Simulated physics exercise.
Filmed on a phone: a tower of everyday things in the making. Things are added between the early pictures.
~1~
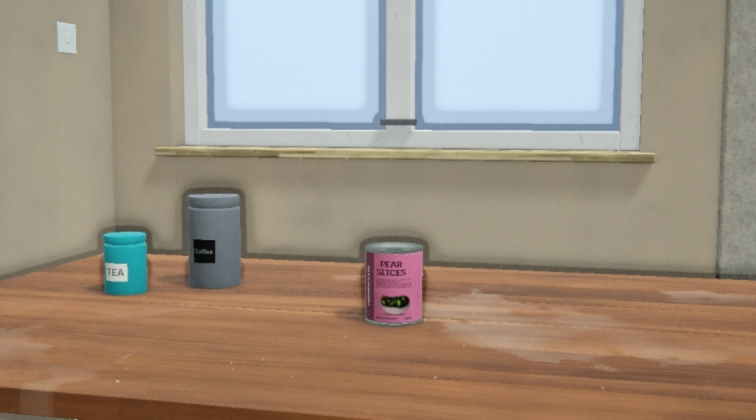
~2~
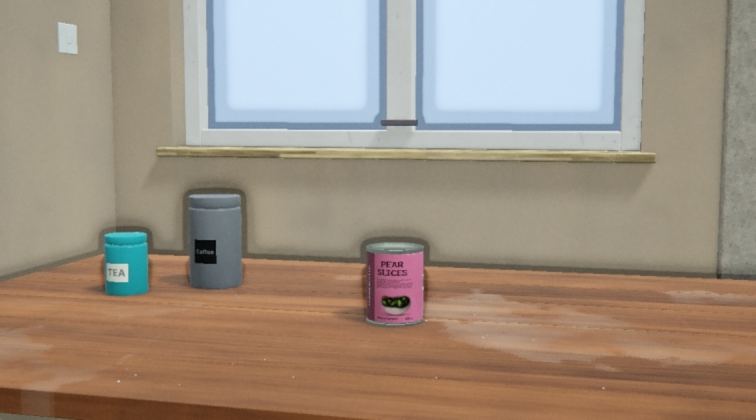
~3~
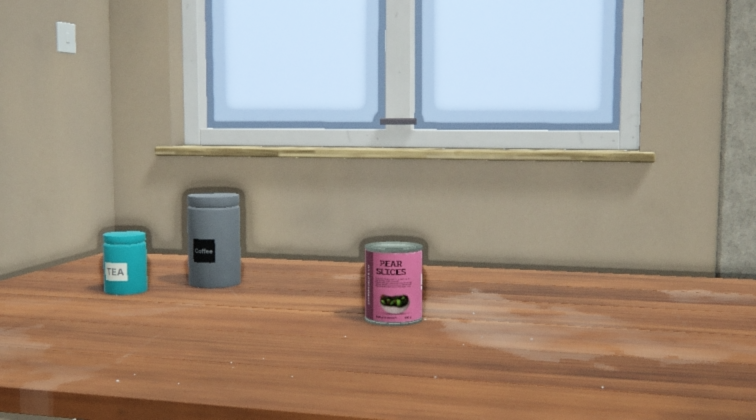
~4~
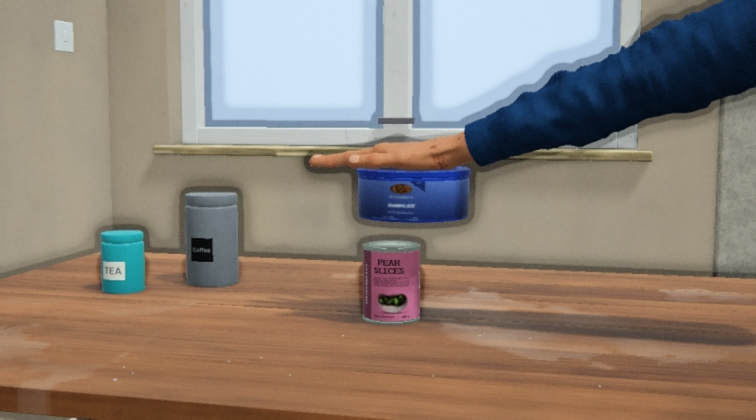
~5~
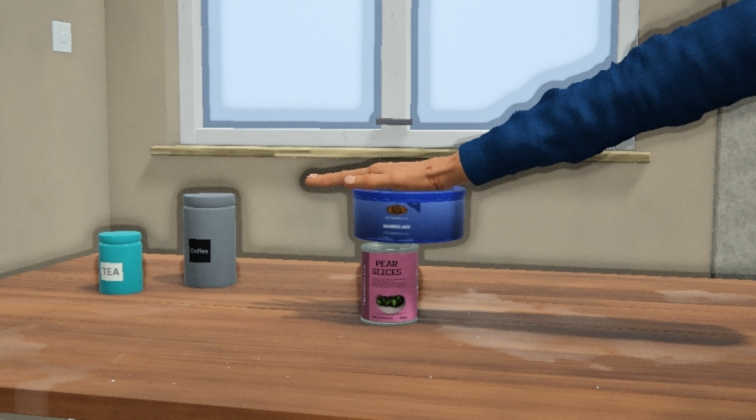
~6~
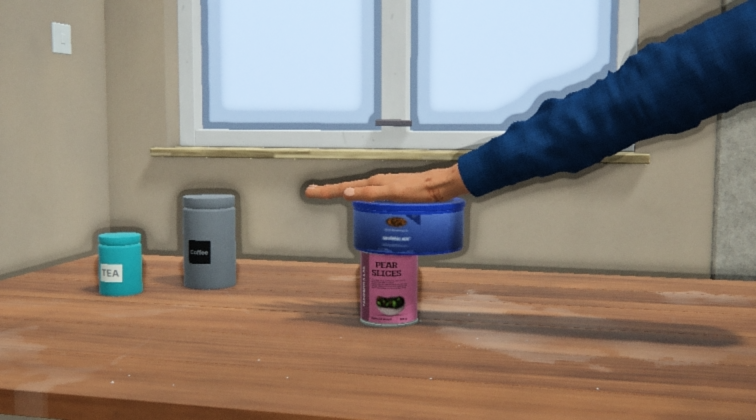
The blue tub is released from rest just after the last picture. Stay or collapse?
Outcome: The pile stays up.
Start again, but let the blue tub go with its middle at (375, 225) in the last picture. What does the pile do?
Then it stays up.
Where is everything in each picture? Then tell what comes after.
In the first frame, the last thing is not in view yet; pink pot (394, 283).
In the second frame, the last thing is not in view yet; grey jar (215, 241).
In the third frame, the last thing is not in view yet; turquoise jar (125, 262).
In the fourth frame, still above its spot; blue tub (413, 193); pink pot (392, 282).
In the fifth frame, still above its spot; blue tub (409, 212); grey jar (210, 240).
In the sixth frame, in place under the hand; blue tub (408, 223); turquoise jar (120, 264).
Then, 0.60 s on from there, no change.
Then, 1.60 s on from there, blue tub resting near (408, 224).
In the end, all 4 unmoved. At the end, from the last picture's camera, blue tub near (408, 224). The pile holds.
